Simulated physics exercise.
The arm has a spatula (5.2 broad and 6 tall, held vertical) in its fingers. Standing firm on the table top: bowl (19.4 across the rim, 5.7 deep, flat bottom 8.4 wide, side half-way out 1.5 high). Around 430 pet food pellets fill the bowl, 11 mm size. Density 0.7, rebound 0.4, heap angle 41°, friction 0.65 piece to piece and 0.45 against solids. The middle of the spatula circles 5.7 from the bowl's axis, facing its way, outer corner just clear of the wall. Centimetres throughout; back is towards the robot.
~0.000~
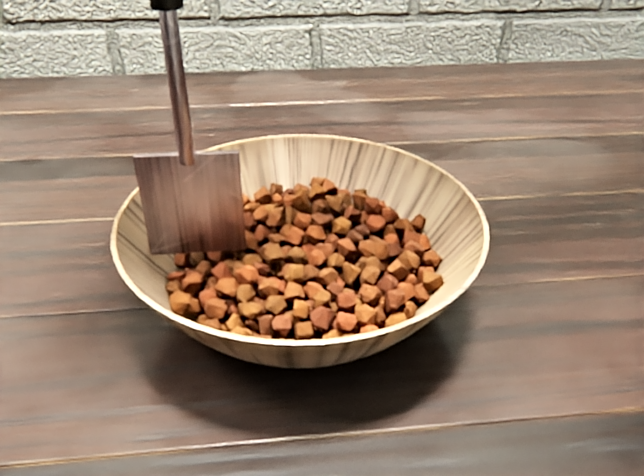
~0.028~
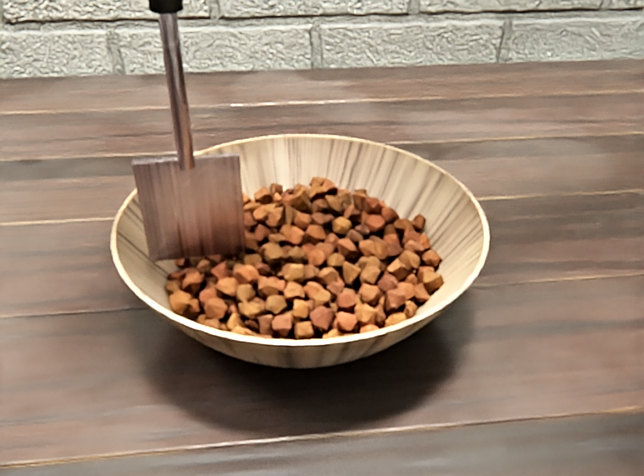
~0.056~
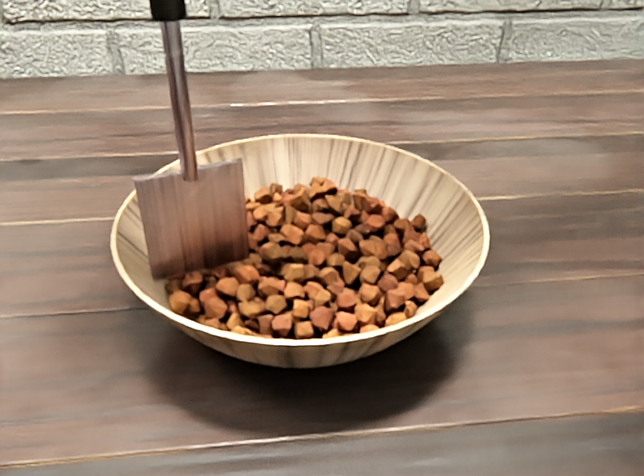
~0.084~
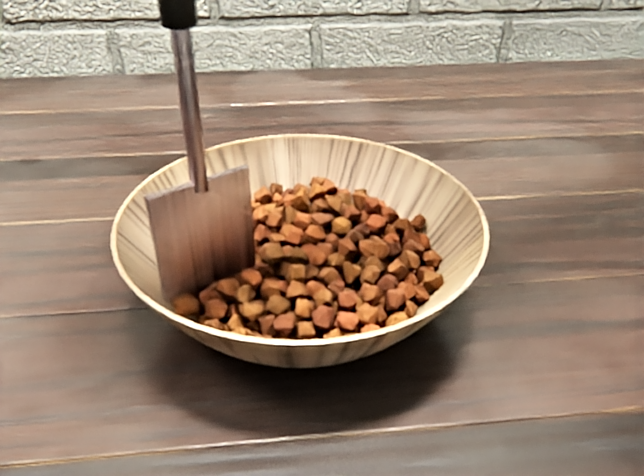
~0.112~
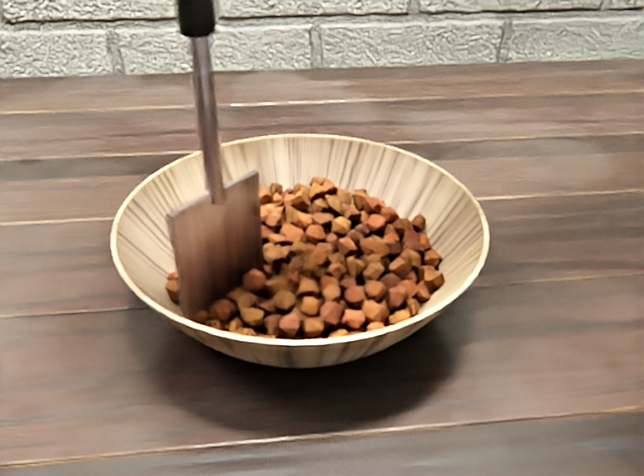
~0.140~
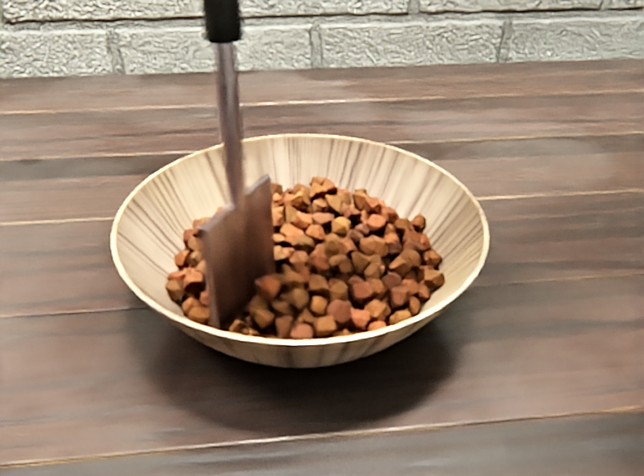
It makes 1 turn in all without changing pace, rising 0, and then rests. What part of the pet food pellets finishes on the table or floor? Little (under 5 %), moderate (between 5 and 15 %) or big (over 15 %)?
On the table or floor the share is moderate, between 5 and 15 %.
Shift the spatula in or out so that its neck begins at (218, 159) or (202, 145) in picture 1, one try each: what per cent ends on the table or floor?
Some 20 and 20 per cent.
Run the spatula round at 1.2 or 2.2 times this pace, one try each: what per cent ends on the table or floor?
Some 10 and 20 per cent.
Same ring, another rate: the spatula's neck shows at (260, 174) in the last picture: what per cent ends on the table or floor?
Some 15 per cent.
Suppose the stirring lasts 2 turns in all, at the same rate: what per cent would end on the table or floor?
It would be near 20 per cent.
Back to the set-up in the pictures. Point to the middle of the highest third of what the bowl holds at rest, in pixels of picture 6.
At about (241, 287).
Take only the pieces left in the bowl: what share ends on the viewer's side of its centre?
Some 65 per cent.
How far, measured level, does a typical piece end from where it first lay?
About 1 cm.
By 0.39 s, 174° round, highest piece 7 above the table; 427 in the bowl, 4 in flight or on the tool.
By 0.64 s, 292° round, highest piece 8 above the table; 407 in the bowl, 17 on the table or floor, 7 in flight or on the tool.
By 0.97 s, 0° round, highest piece 7 above the table; 386 in the bowl, 45 on the table or floor.
By 1.67 s, 0° round, highest piece 7 above the table; 386 in the bowl, 45 on the table or floor.
Final count, 386 in the bowl, 45 on the table or floor. That is 10 % on the table or floor.
